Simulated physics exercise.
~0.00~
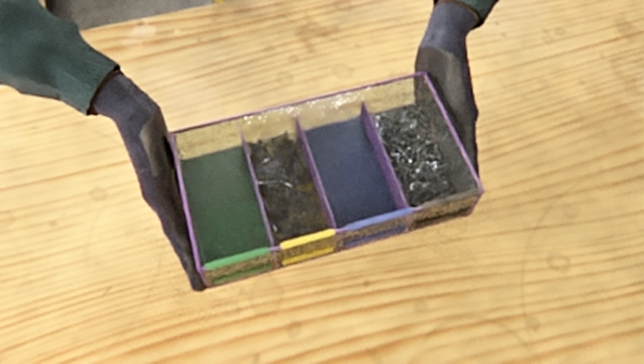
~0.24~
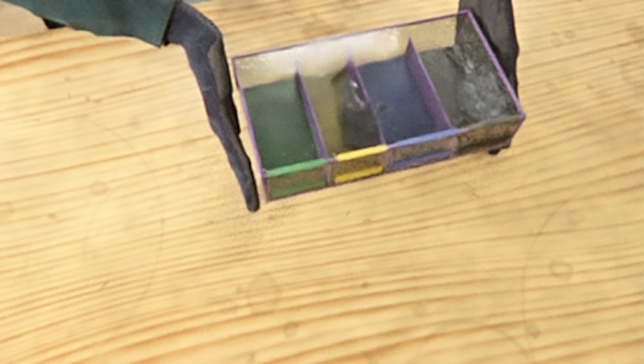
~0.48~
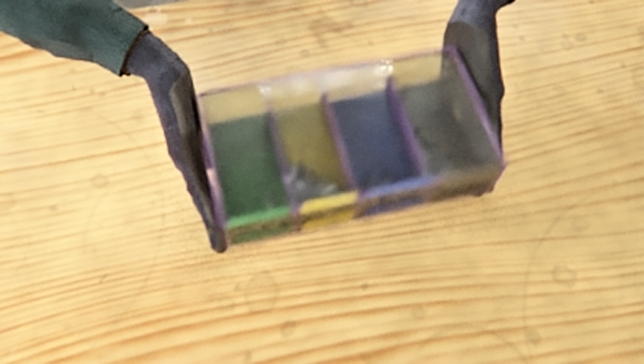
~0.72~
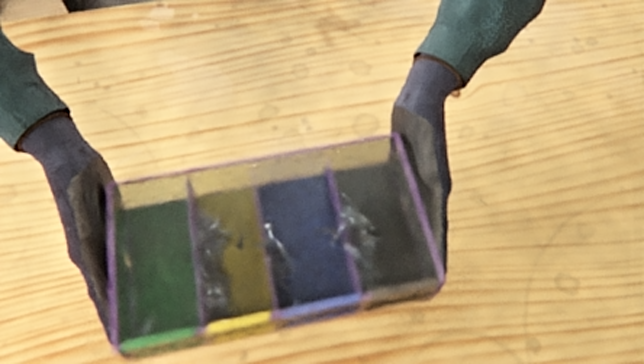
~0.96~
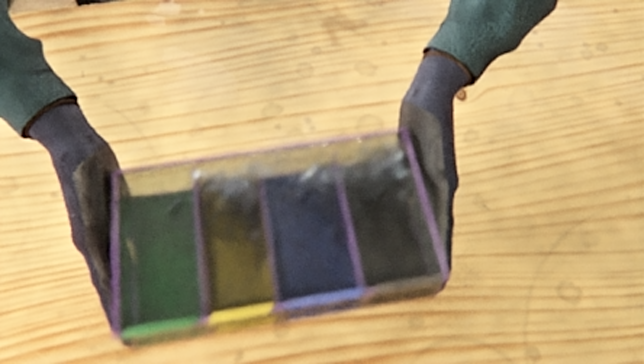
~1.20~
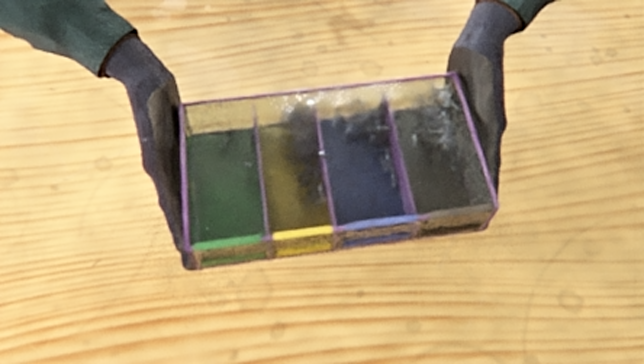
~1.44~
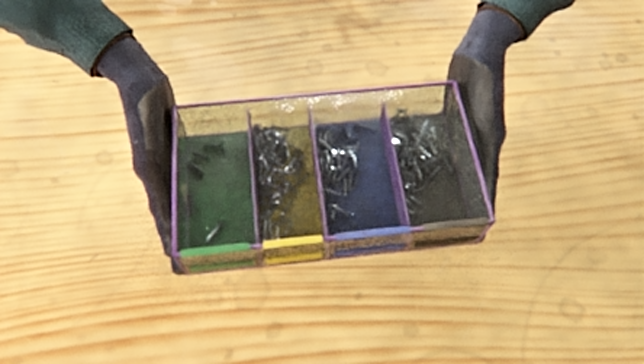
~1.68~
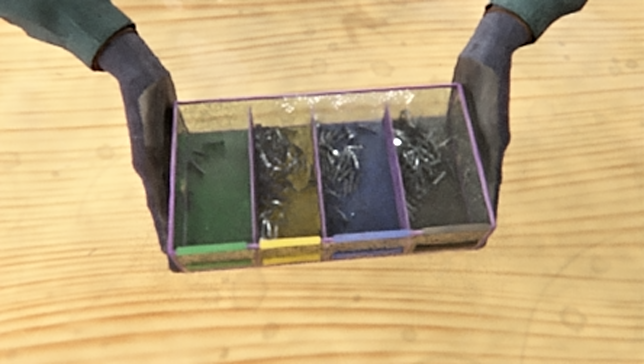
Two dark-gloved hands in green sleeves hold a clear, purple-edged tray above a pale wooden surface, seen from above at an angle. Its four compartments are green, yellow, blue and black from left to right, and small steel screws lie mostly in the black one, with some in the yellow. The hands move the tray up and to the right, then swing it down and left, blurring the screws as they scatter. It then rises back toward the middle and steadies. Finally, screws lie in clusters in the yellow, blue and black compartments, with only a few in the green.
